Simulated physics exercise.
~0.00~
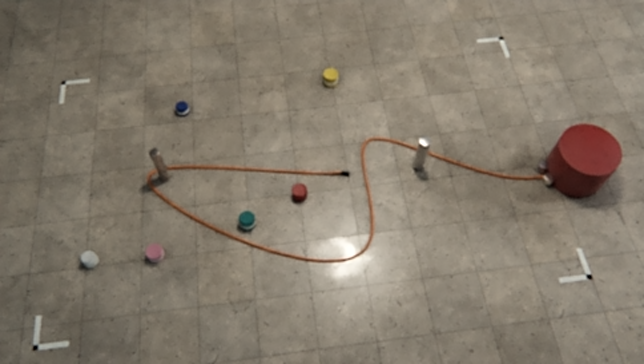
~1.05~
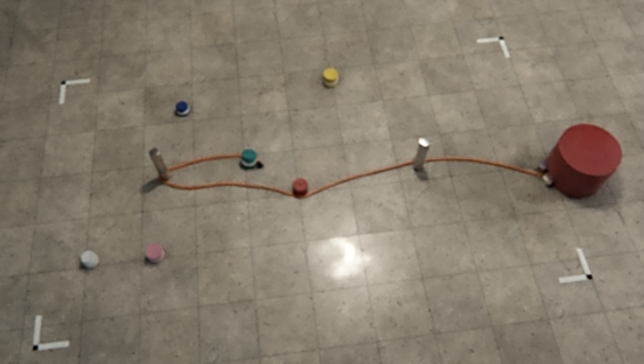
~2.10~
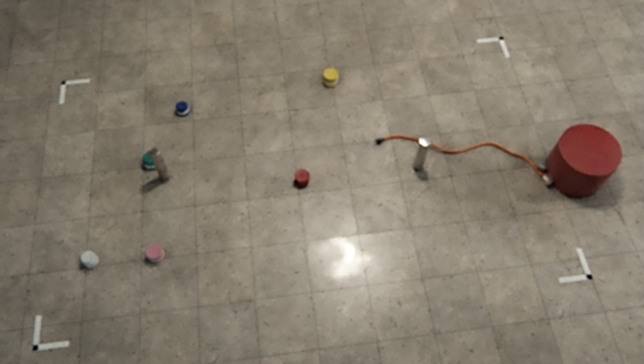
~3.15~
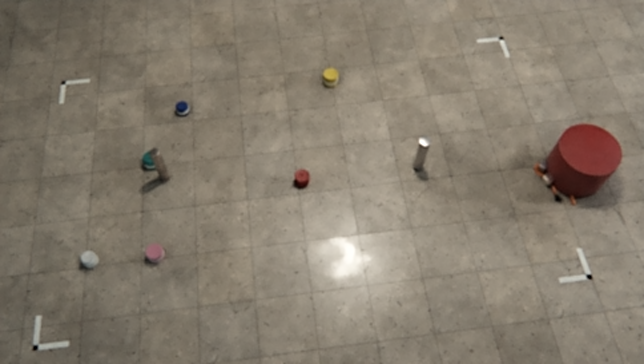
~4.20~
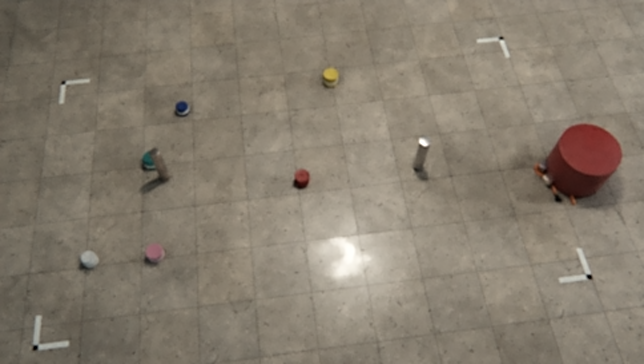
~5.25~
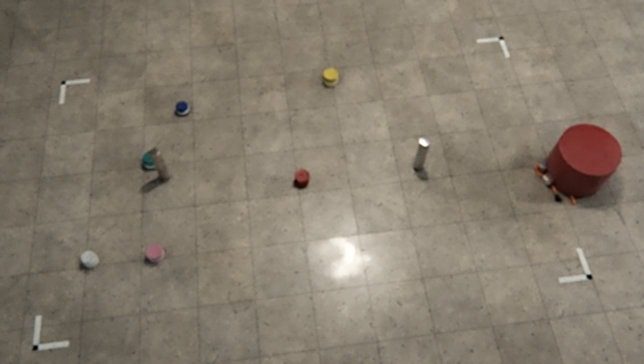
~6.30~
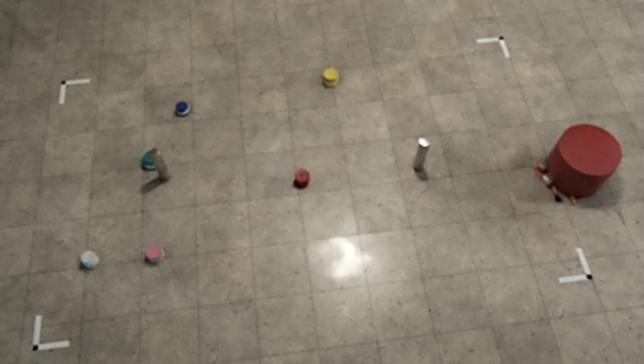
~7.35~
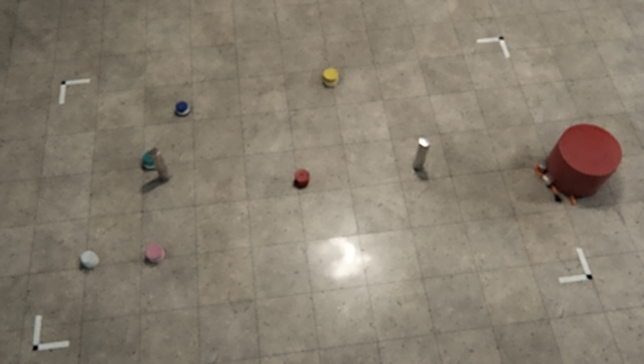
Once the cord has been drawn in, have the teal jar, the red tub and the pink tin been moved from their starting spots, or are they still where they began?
The teal jar has been carried well away to the left post and the red tub has shifted a little upward. The pink tin is still where it began.
